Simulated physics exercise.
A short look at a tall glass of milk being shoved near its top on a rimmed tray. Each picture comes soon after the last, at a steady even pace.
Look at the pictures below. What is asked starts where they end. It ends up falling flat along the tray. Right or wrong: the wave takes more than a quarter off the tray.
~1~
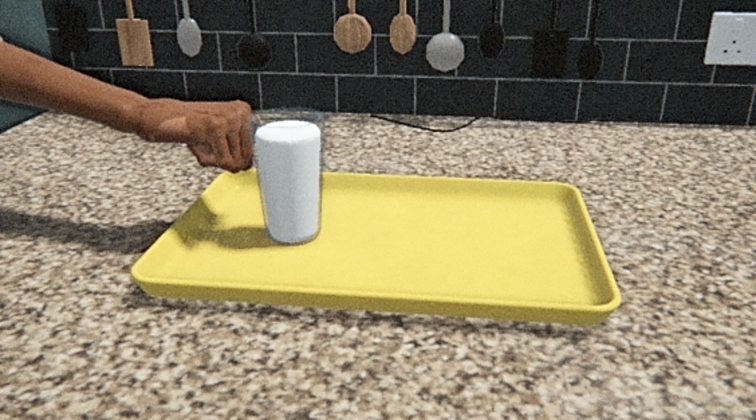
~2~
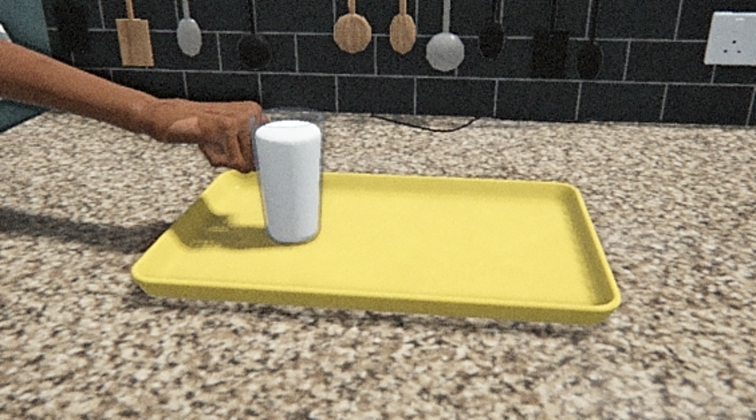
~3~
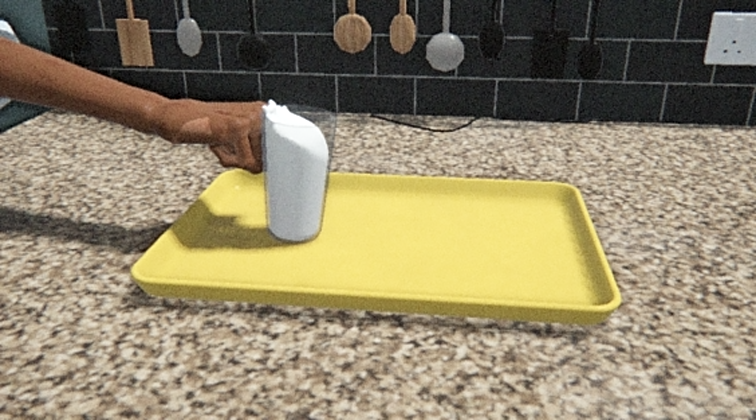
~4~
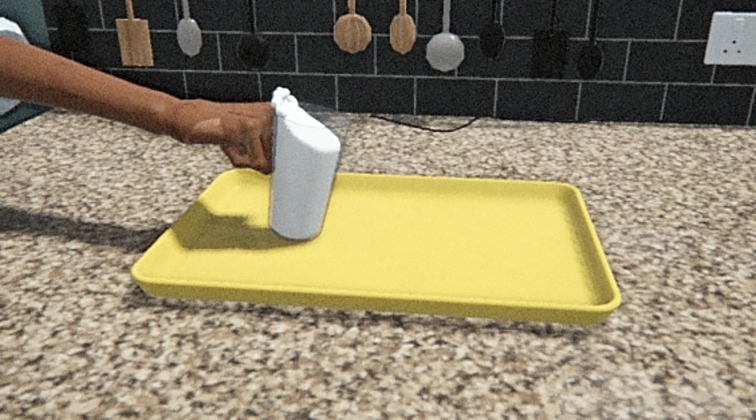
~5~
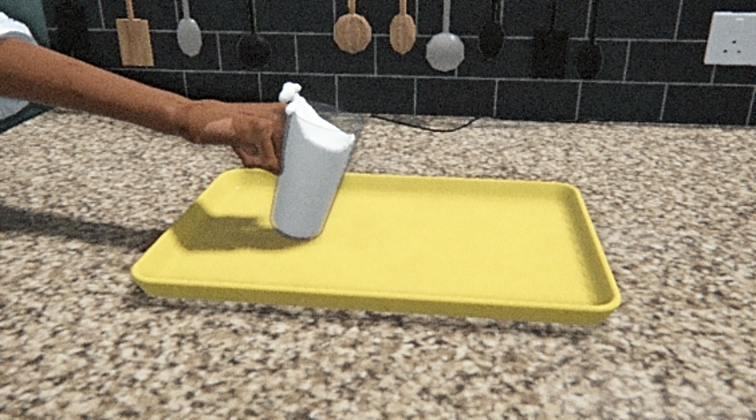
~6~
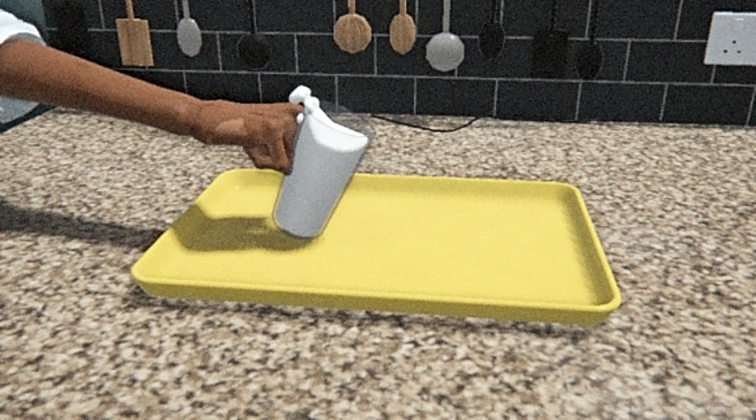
Right.
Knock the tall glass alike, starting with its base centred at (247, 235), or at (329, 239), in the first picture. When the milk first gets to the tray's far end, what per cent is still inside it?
The first comes to 50 per cent, the other to 70 per cent.
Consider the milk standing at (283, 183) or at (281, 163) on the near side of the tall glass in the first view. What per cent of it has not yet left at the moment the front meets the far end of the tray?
About 60 per cent first, about 65 per cent second.
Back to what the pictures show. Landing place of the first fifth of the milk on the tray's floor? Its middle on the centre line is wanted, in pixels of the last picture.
I'd mark it somewhere roughly at pixel (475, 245).
A moment on, the tall glass is falling and 93 per cent is in the glass, 0 on the tray and 7 above or beyond its rim.
Next, the tall glass lies on its side and 59 per cent is in the glass, 29 on the tray and 11 above or beyond its rim.
Then the tall glass lies on its side and 34 per cent is in the glass, 44 on the tray and 22 above or beyond its rim.
Later the tall glass lies on its side and 18 per cent is in the glass, 47 on the tray and 35 above or beyond its rim.
Finally, 65 per cent is held by tray and glass, 35 is off the tray.
